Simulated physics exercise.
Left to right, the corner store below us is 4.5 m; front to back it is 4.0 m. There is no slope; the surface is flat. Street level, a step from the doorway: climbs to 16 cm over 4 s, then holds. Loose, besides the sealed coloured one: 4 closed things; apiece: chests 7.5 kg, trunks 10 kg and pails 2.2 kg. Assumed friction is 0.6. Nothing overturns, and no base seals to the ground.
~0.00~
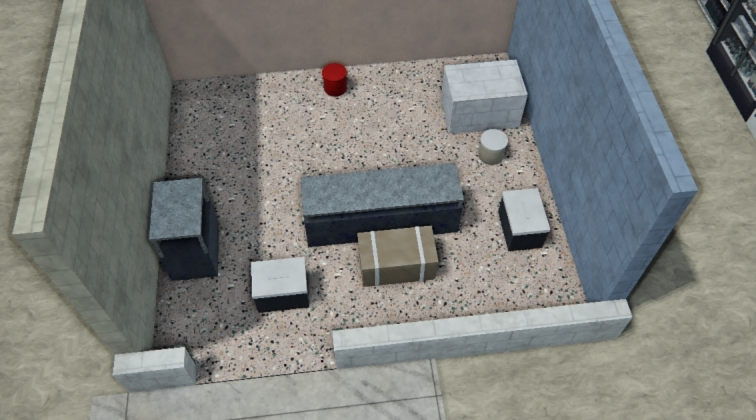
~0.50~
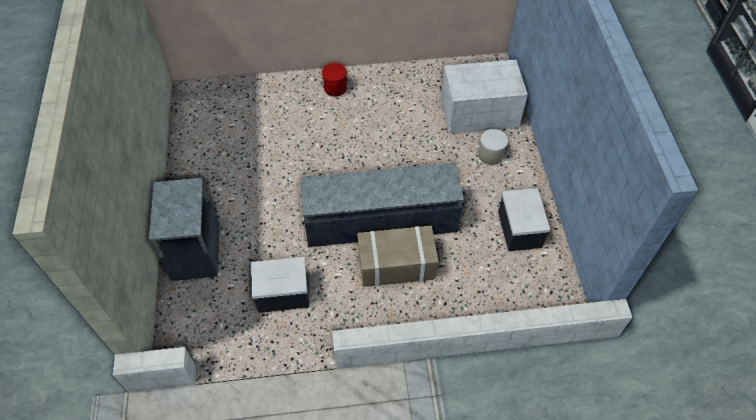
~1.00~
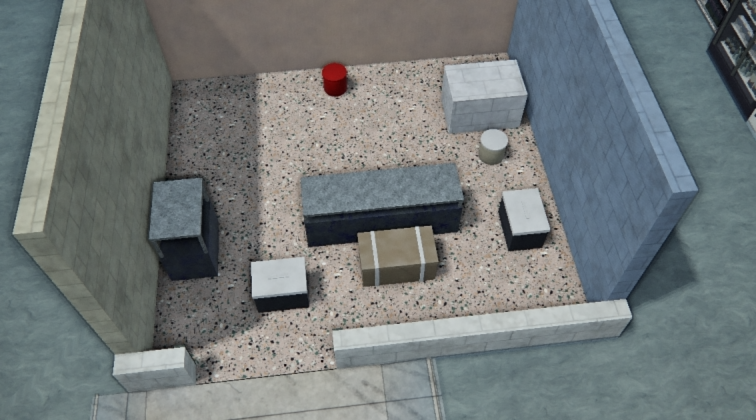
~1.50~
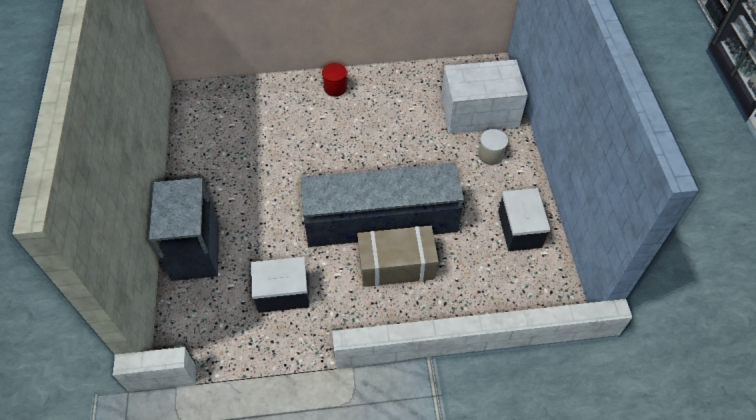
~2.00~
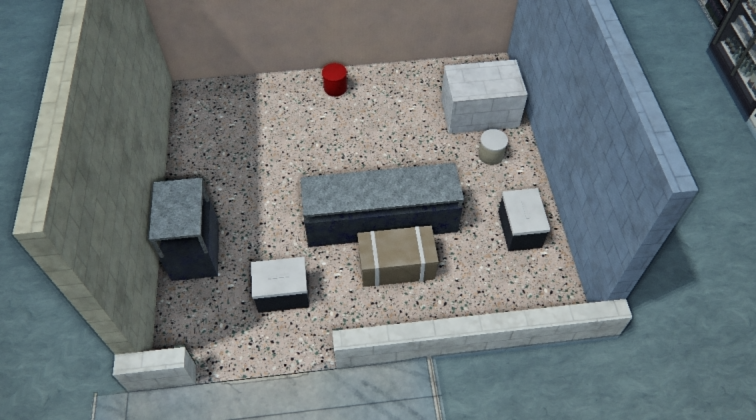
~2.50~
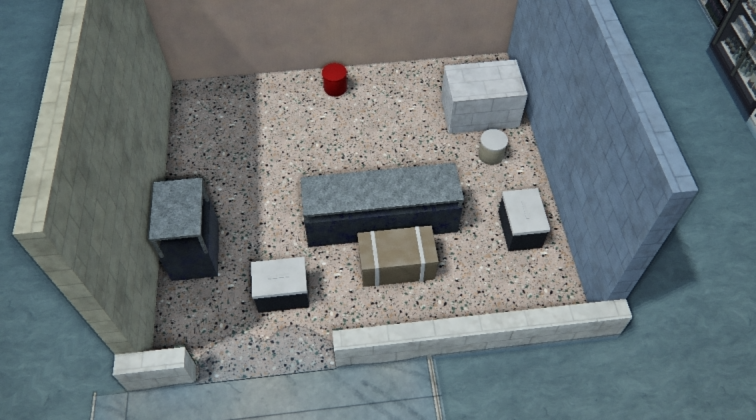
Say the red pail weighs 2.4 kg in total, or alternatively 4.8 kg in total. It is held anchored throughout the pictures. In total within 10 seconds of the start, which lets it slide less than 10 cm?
Neither choice.
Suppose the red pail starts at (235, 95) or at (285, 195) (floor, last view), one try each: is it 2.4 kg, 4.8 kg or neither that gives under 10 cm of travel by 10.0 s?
Well, at the first spot no weight will do, and at the second no weight will do.
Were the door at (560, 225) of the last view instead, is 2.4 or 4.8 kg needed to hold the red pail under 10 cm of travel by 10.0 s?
Note: Only the heavier mass keeps it.
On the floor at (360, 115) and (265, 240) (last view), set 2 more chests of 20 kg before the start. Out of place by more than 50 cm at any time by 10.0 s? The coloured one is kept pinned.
Order as asked: Stays within / goes beyond.
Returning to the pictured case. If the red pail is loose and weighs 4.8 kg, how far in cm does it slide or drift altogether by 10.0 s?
Close to 60 cm, all told.
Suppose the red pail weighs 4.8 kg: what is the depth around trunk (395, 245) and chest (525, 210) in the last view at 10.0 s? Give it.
Some 3 cm at the first, some 4 cm at the second.
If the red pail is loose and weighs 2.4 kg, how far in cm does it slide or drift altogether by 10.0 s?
Total path: Roughly 150 cm.
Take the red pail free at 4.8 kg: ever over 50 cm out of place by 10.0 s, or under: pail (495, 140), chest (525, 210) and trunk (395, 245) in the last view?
Taking them in order: Within the mark, within the mark and beyond the mark.
After 3.5 s the red pail would be 0 cm from its start with 2.4 kg and 0 cm from its start with 4.8 kg; 0 cm of water round it then.
After 4.5 s the red pail would be 0 cm from its start with 2.4 kg and 0 cm from its start with 4.8 kg; 0 cm of water round it then.
After 7.0 s the red pail would be 4 cm from its start with 2.4 kg and 0 cm from its start with 4.8 kg; 2 cm of water round it then.
After 10.0 s the red pail would be 164 cm from its start with 2.4 kg and 65 cm from its start with 4.8 kg; 5 cm of water round it then.
